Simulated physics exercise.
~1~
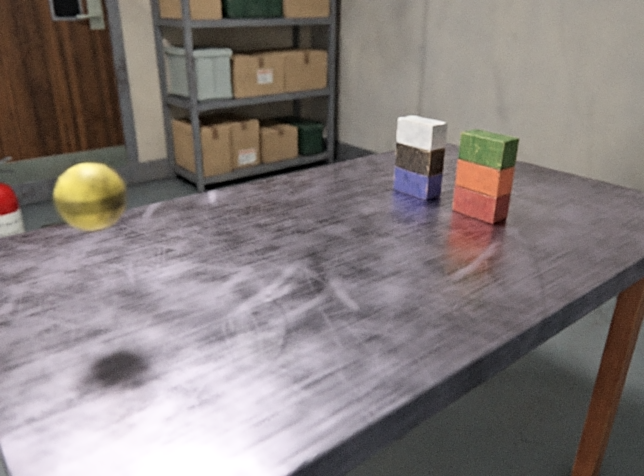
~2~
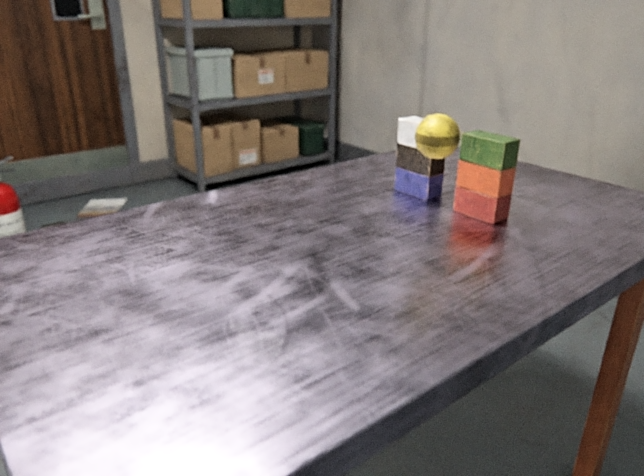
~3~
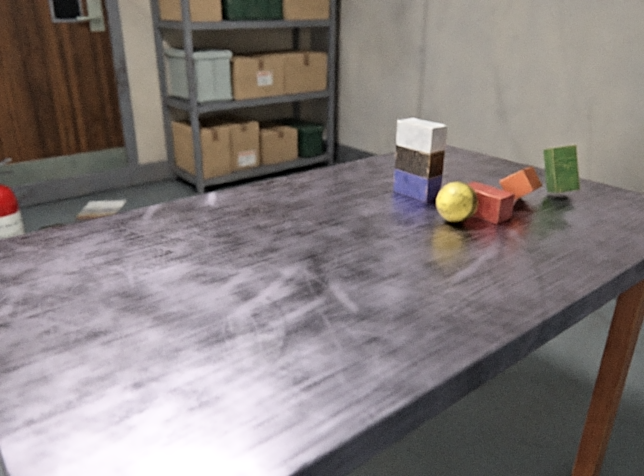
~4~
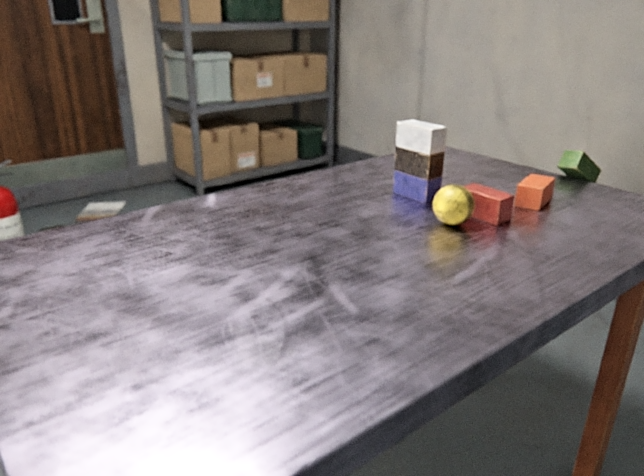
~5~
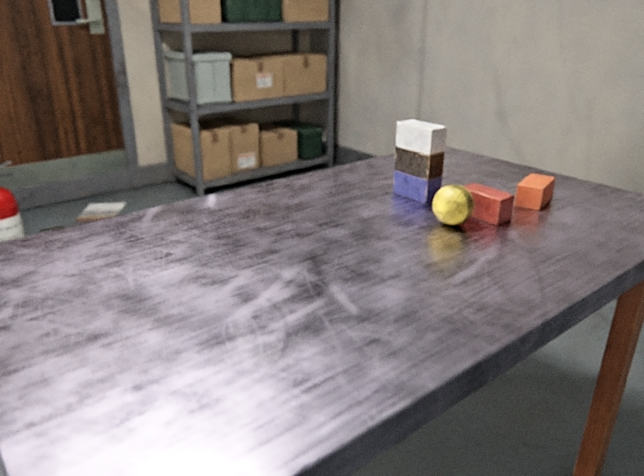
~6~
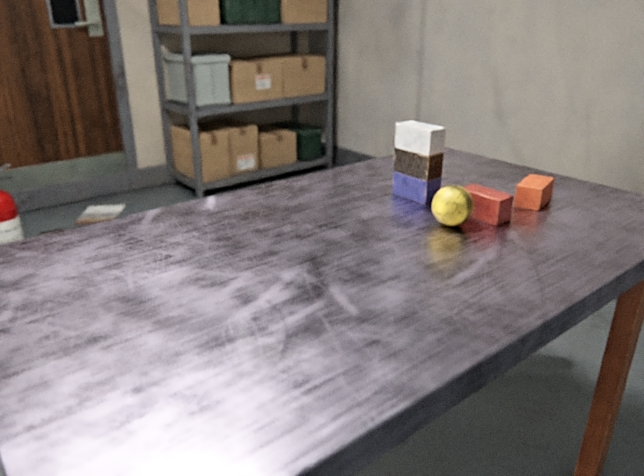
The footage shows a yellow ball flying in from the left toward two stacks of blocks on a table, toppling the right stack of green, orange and red blocks. The green block tumbles off the far edge, while the ball rests beside the intact white, black and blue stack.
